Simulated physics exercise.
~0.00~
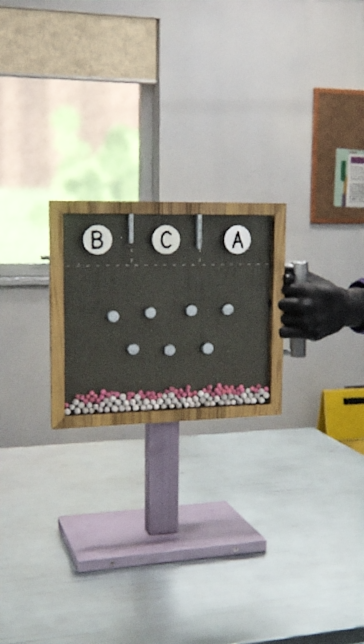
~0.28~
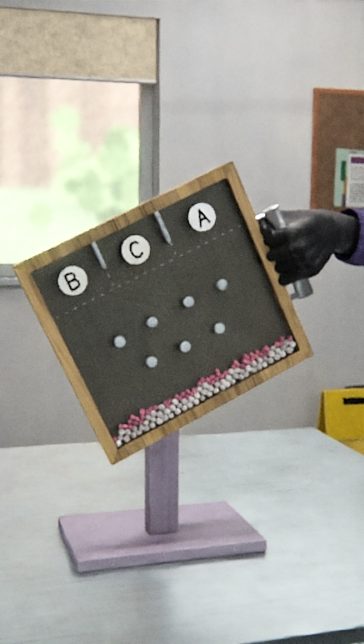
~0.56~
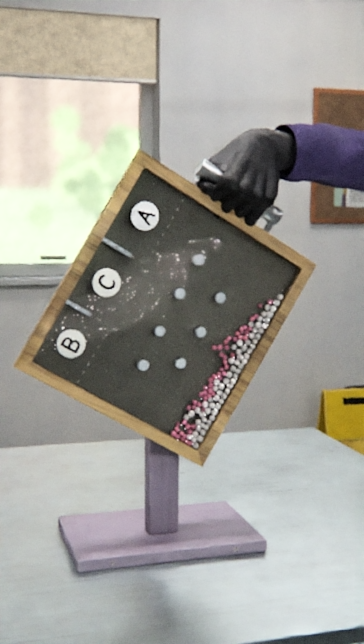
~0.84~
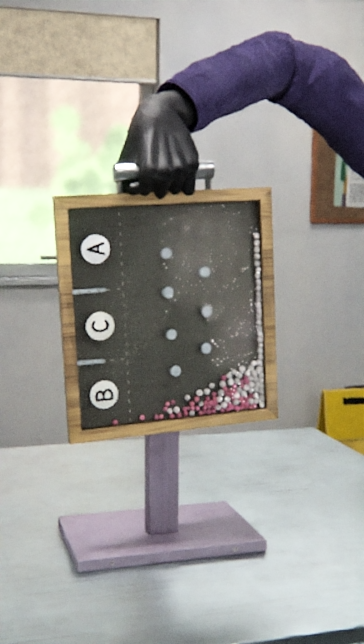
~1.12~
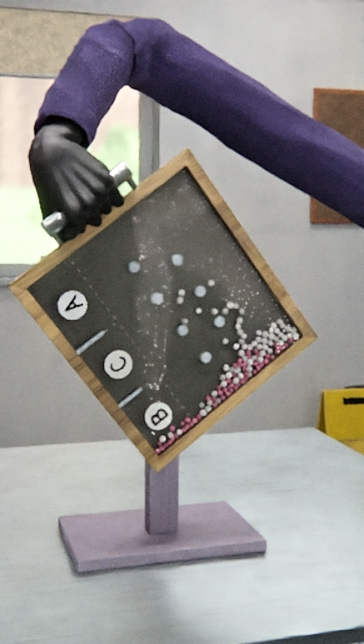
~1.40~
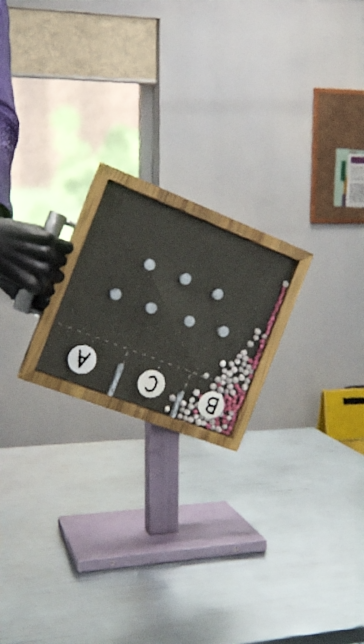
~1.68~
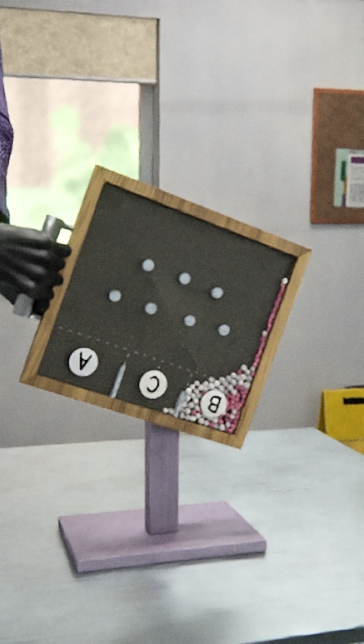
On a pale tabletop in a room with a window, a wood-framed, clear-fronted case of small pink and white pills stands on a purple stand, its lettered pockets at the top. A black-gloved hand in a purple sleeve grips the handle on the right and turns the case anticlockwise. The pills hold a slope at first, then slide and scatter past the pegs as the case passes onto its side. As it tips nearly upside down, they pour into pocket B. The case stops tilted, with B heaped full, a strip of pills up the right wall, and A and C practically empty.
